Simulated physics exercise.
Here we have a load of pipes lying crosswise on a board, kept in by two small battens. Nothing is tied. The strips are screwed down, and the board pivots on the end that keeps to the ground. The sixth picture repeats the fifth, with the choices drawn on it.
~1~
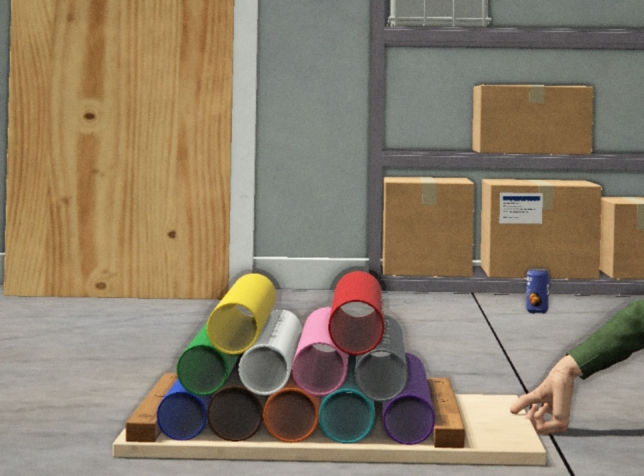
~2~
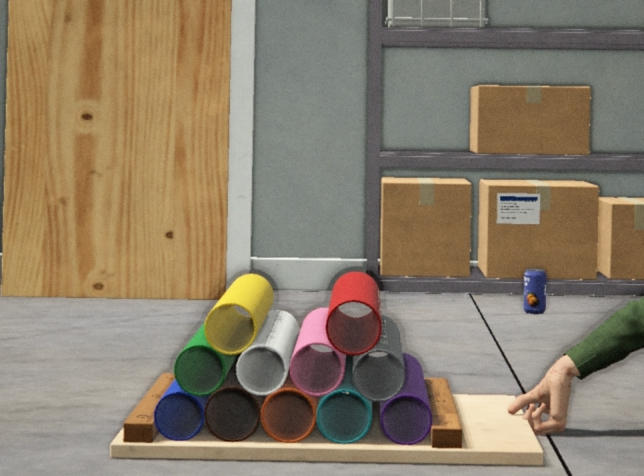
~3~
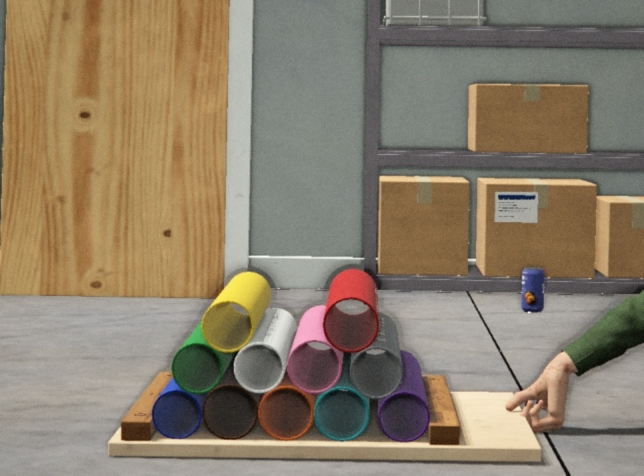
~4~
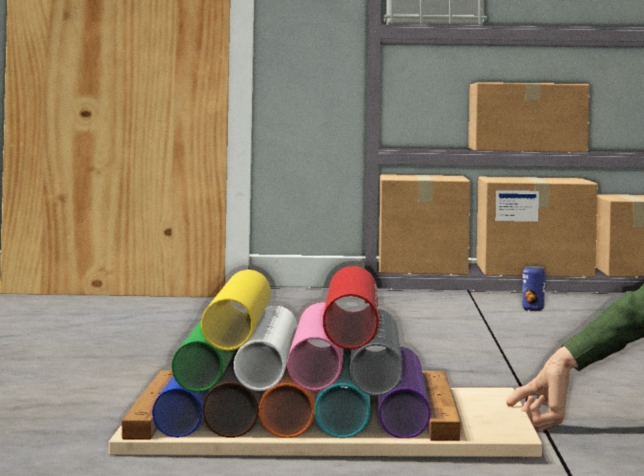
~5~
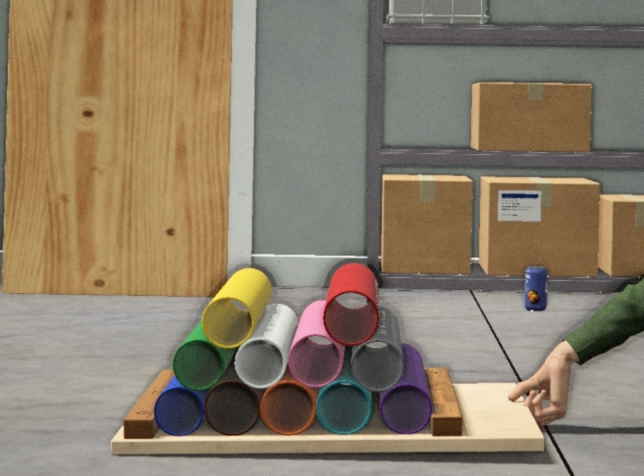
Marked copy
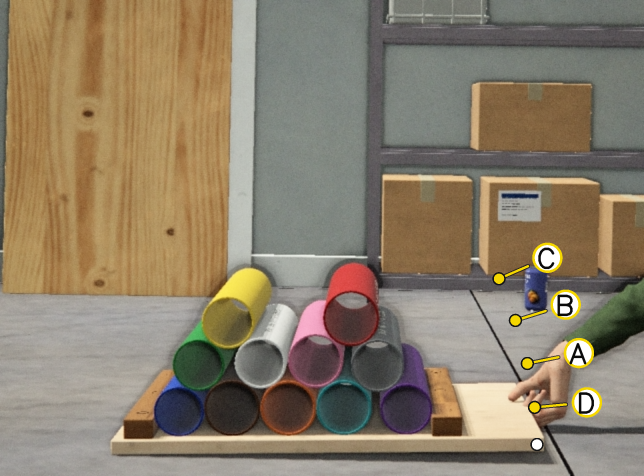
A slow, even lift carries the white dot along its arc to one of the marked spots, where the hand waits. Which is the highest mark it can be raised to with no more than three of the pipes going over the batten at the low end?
Raise it to C.
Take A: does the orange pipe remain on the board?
Yes, with A.
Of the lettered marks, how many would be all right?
Four of the four.
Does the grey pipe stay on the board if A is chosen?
The grey pipe: Yes.
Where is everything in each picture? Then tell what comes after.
The first frame shows orange pipe (291, 415); turquoise pipe (347, 417); purple pipe (409, 420).
The second frame shows purple pipe (407, 419); green pipe (200, 370).
The third frame shows board (328, 412); purple pipe (404, 417); grey pipe (377, 373).
The fourth frame shows board (329, 410); blue pipe (178, 413); brown pipe (230, 410).
The fifth frame shows board (331, 407); blue pipe (179, 412); brown pipe (232, 408).
On the marked copy, A at (527, 364); B at (515, 321); C at (499, 279); D at (535, 408); the white dot at (537, 445).
Taking C. A third of the way, board at 16°.
Two thirds of the way, board at 25°.
When it is over, board at 25°, two over the low batten (green, yellow).
As for the rest, A none over the low batten; B none over the low batten; D none over the low batten.
